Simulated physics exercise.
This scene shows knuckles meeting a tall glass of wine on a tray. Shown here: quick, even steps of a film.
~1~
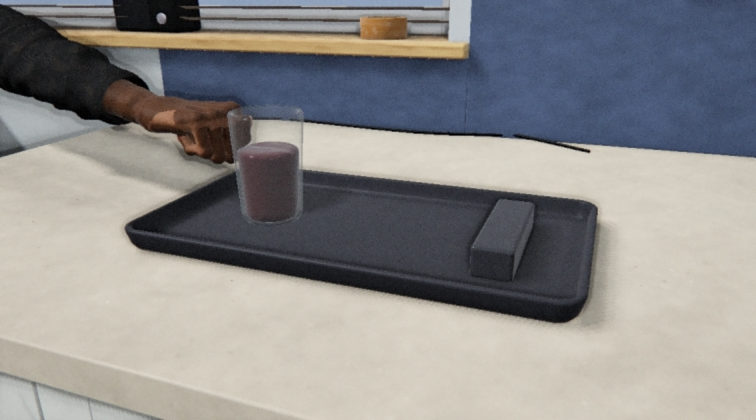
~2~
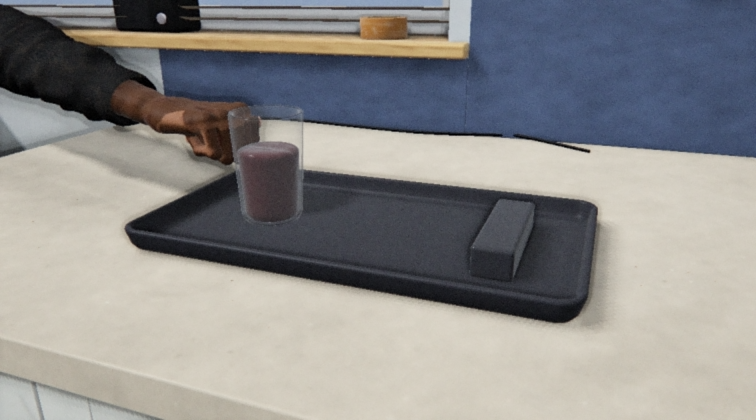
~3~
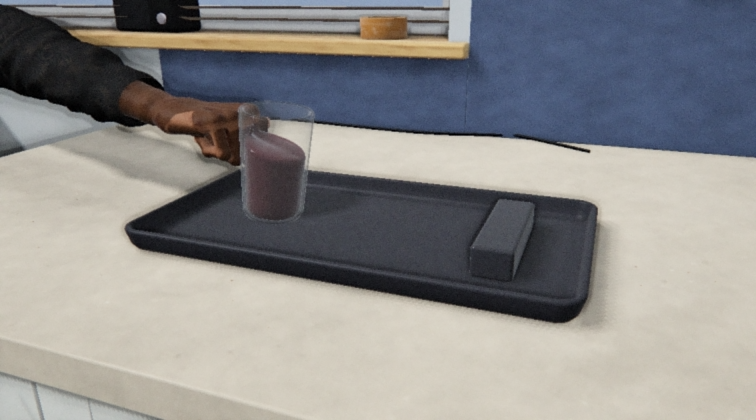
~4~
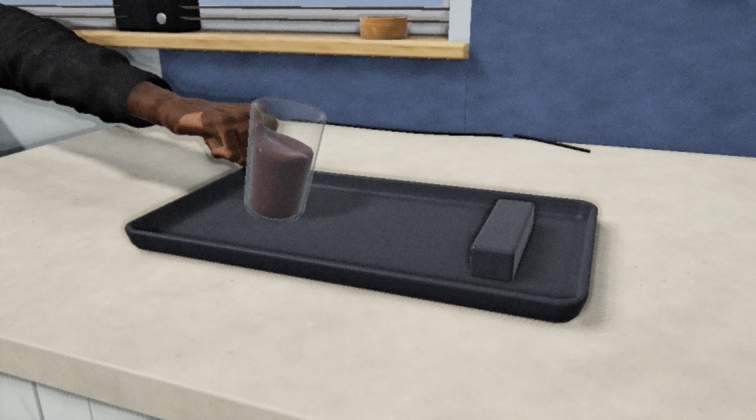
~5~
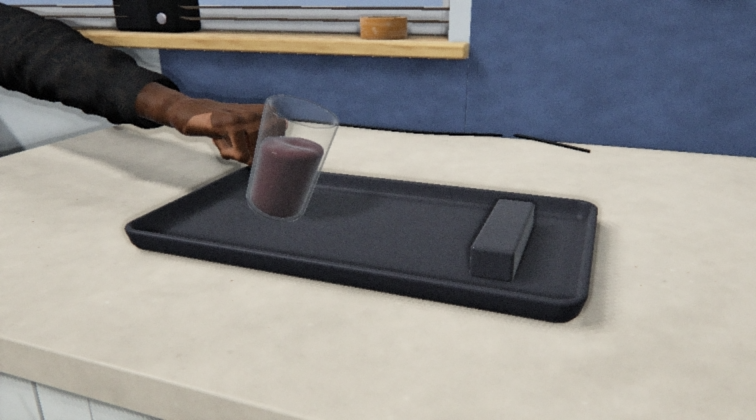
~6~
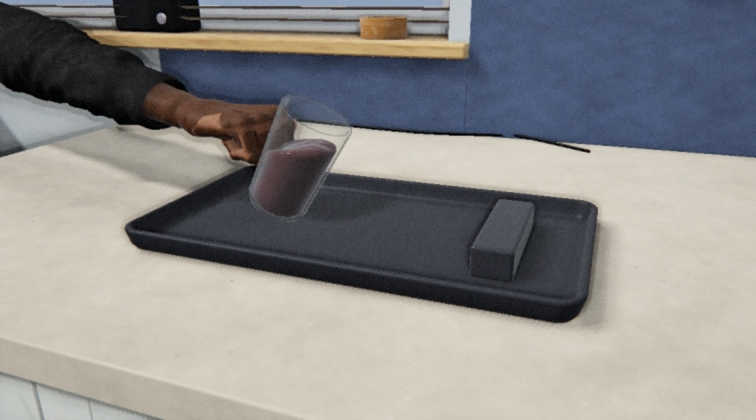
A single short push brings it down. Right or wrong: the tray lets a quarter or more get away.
Wrong.
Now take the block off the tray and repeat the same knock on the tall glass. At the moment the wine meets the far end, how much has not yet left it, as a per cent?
50 percent or so.
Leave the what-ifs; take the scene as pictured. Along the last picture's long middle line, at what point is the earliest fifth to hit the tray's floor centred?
Roughly the pixel (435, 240) on the tray.
A moment on, the tall glass is falling and 100 per cent is in the glass, 0 on the tray and 0 above or beyond its rim.
Next, the tall glass lies on its side and 76 per cent is in the glass, 12 on the tray and 12 above or beyond its rim.
Then the tall glass lies on its side and 40 per cent is in the glass, 42 on the tray and 19 above or beyond its rim.
Later the tall glass lies on its side and 20 per cent is in the glass, 76 on the tray and 3 above or beyond its rim.
Finally, 97 per cent is held by tray and glass, 3 is off the tray.
